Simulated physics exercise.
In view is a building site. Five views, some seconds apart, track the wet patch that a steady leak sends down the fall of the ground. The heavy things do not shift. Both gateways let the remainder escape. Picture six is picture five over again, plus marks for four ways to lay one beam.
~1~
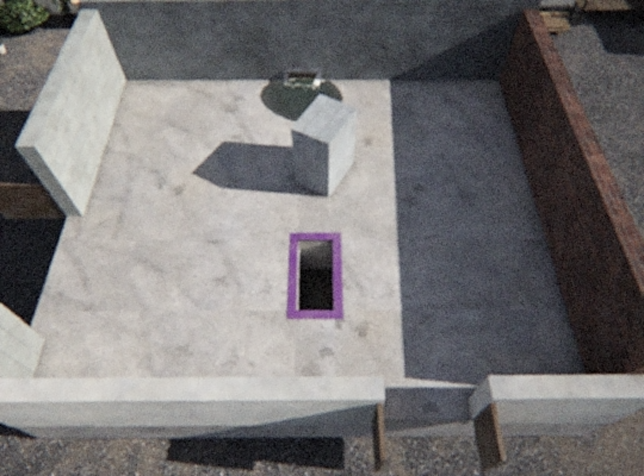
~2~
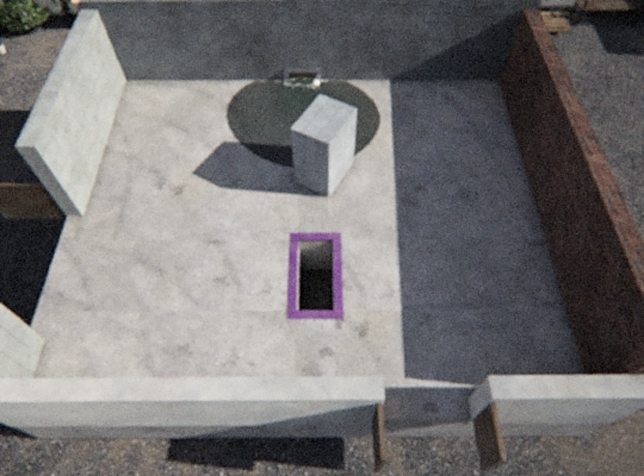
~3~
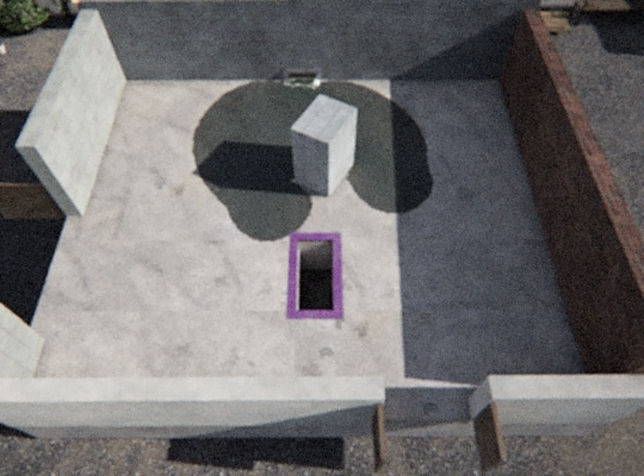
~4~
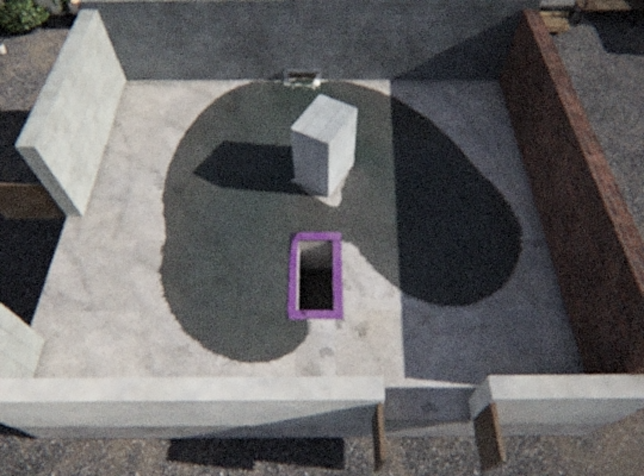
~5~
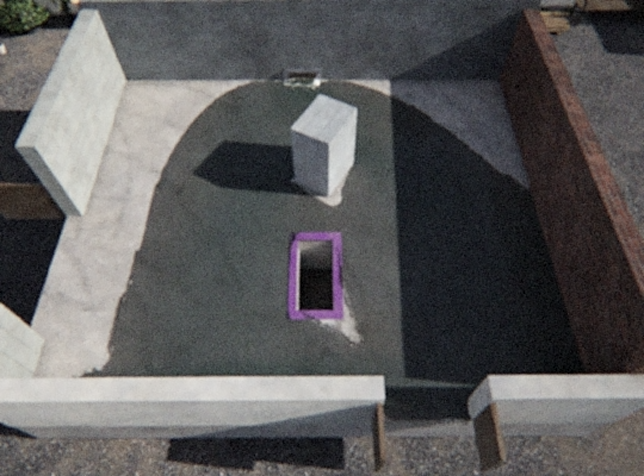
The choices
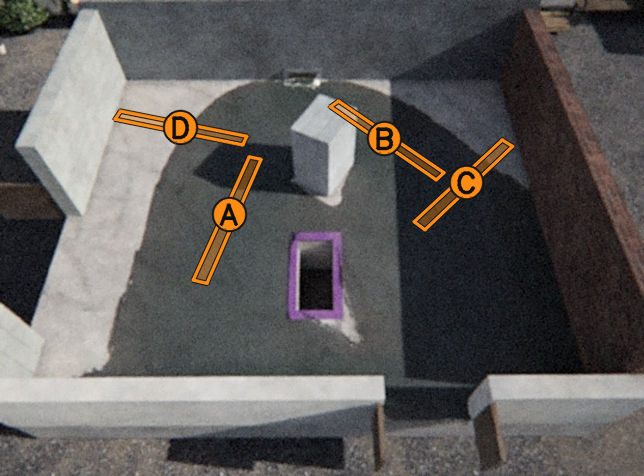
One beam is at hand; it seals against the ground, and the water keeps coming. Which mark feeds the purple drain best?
It is C.
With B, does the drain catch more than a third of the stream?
No.
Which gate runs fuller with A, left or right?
The right gate.
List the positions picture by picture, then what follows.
Outfall at (303, 76); purple drain at (315, 274); open gate at (422, 399); open gate at (65, 273); water covers 3 % of the ground and shows as far out as (336, 105); purple drain still dry.
Water covers 10 % of the ground and shows as far out as (285, 160); purple drain still dry.
Water covers 22 % of the ground and shows as far out as (408, 209); purple drain still dry.
Water covers 42 % of the ground and shows as far out as (229, 345); purple drain taking water.
Water covers 63 % of the ground and shows as far out as (566, 343); purple drain taking water.
On the marked copy, A from (200, 281) to (255, 158); B from (334, 103) to (440, 176); C from (419, 225) to (507, 143); D from (117, 115) to (244, 140).
With A, about 17 % of the stream runs into the purple drain, about 83 % out by the gates.
With B, about 17 % of the stream runs into the purple drain, about 82 % out by the gates.
With C, about 27 % of the stream runs into the purple drain, about 72 % out by the gates.
With D, about 19 % of the stream runs into the purple drain, about 80 % out by the gates.
